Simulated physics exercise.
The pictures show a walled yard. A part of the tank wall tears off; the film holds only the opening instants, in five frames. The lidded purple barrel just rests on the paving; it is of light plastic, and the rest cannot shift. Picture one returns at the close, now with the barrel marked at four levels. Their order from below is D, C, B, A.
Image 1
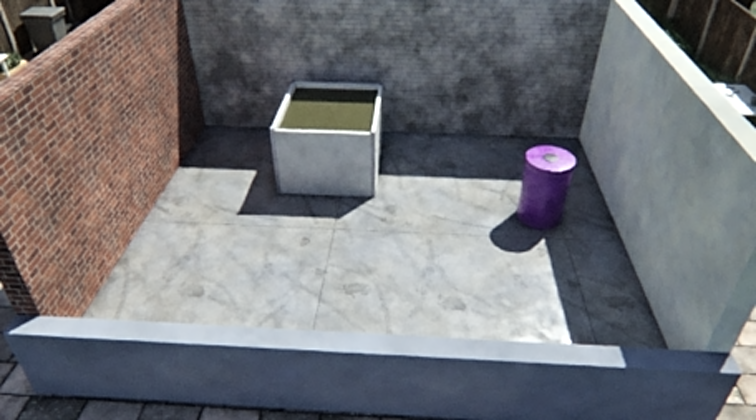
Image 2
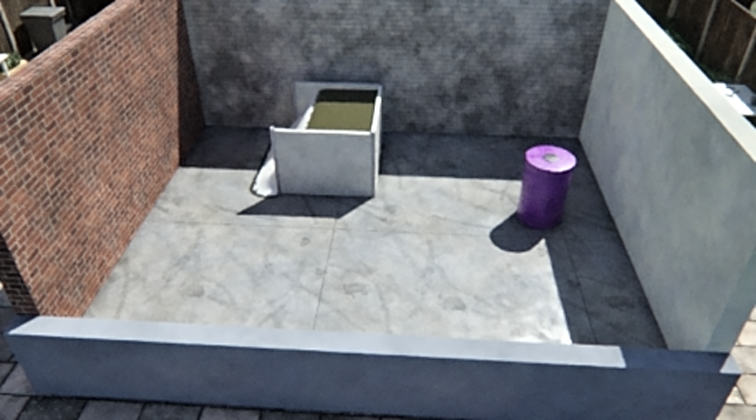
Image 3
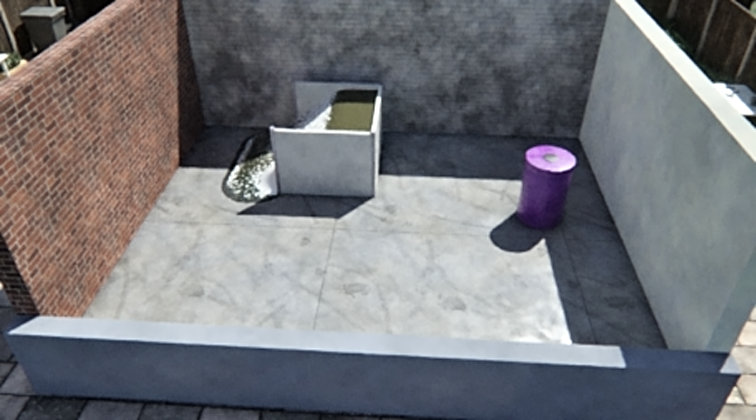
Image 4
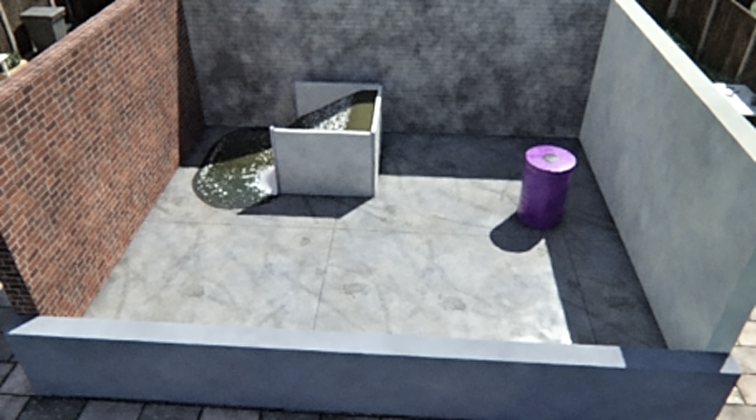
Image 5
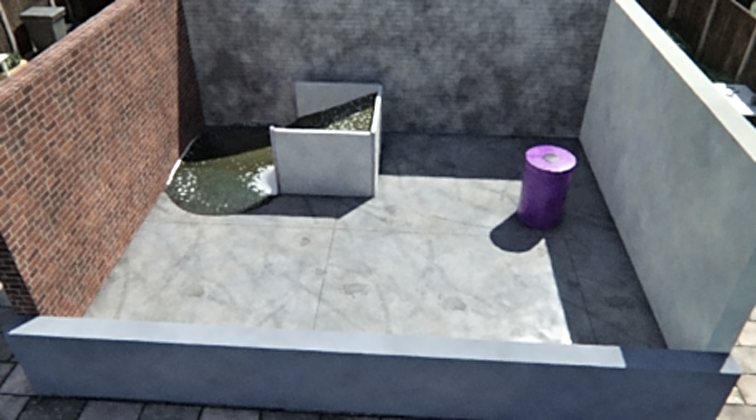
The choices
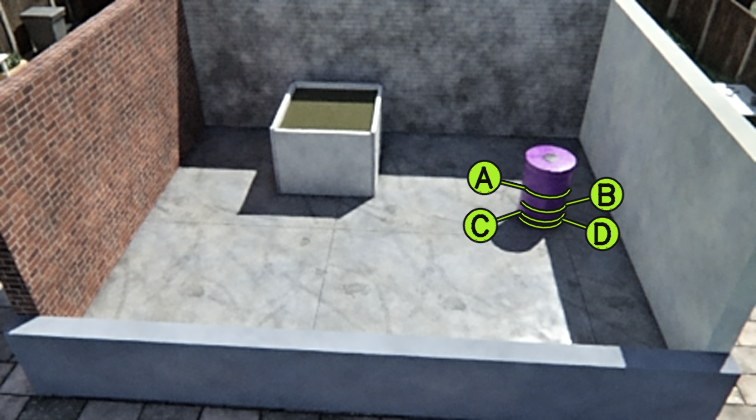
The footage shows a walled yard with a purple barrel and a concrete tank of murky water; the tank's left side opens, and water pours out leftward, spreading across the ground to the brick wall while the barrel stays still.
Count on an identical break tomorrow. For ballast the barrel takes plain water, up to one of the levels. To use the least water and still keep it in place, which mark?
C will do.
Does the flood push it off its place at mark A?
No, that is safe.
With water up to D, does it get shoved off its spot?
Yes, that goes wrong.
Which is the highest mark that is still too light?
Here it is mark D.
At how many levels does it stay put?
Three of the four.
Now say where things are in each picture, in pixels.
Lid of the purple barrel at (550, 158); tank full, its middle at (331, 111), in the first picture.
In the second picture, 3 % of the ground under water, its edge towards the barrel at (265, 189).
In the third picture, 6 % of the ground under water, its edge towards the barrel at (274, 195).
In the fourth picture, 9 % of the ground under water, its edge towards the barrel at (274, 195).
Lid of the purple barrel at (550, 158); 13 % of the ground under water, its edge towards the barrel at (274, 195), in the fifth picture.
In lime, A at (549, 197); B at (546, 212); C at (544, 221); D at (543, 227); from the bottom up D, C, B, A.
With A, it does not move.
With B, it does not move.
With C, it does not move.
With D, it is pushed about its own width away.
